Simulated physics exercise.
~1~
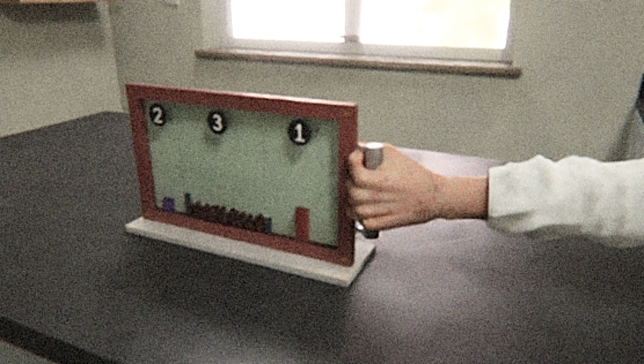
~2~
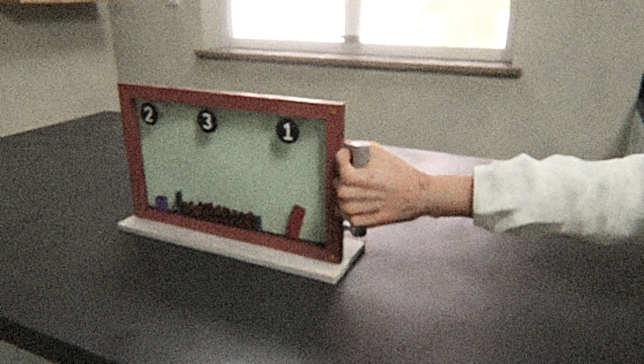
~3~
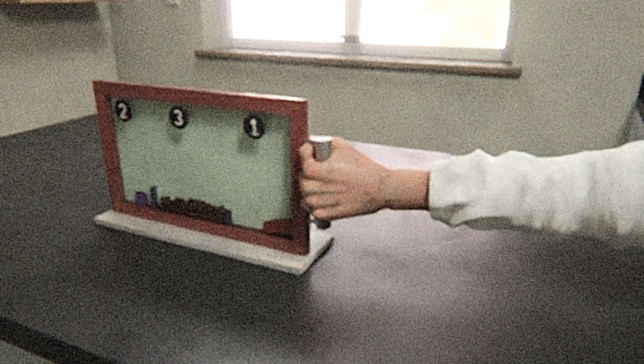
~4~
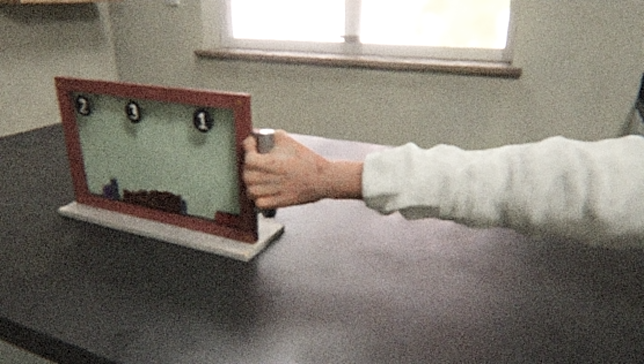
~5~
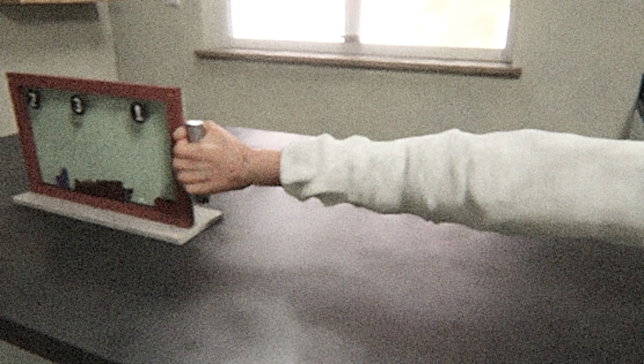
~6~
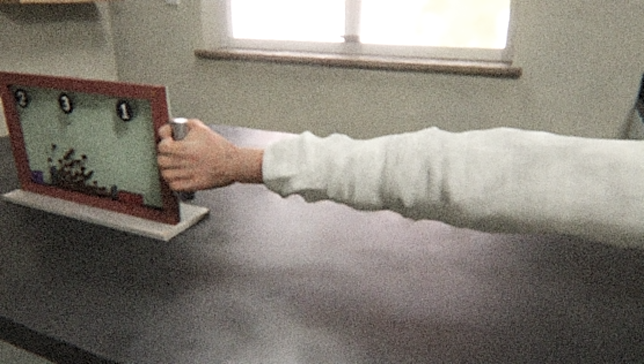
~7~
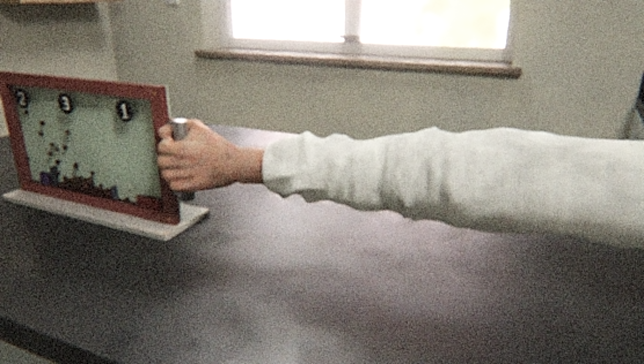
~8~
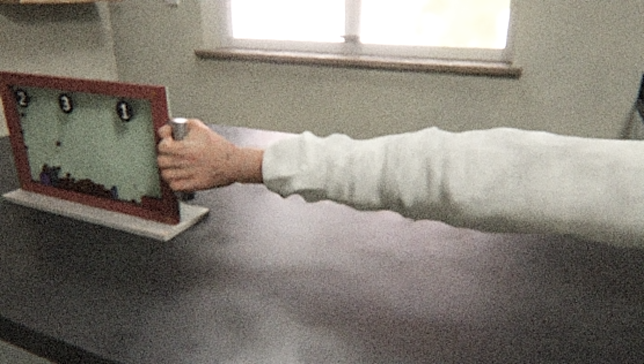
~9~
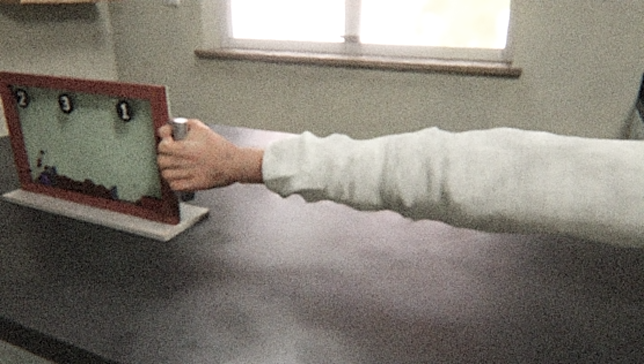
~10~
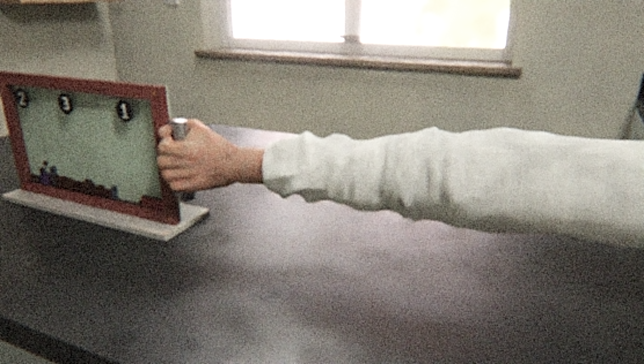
In this clip, a hand slides a red-framed, windowed case left along a dark counter, and the upright red block inside topples onto its side. As the case stops, dark beads fly up on the left, then settle low inside, the hand still holding the case.
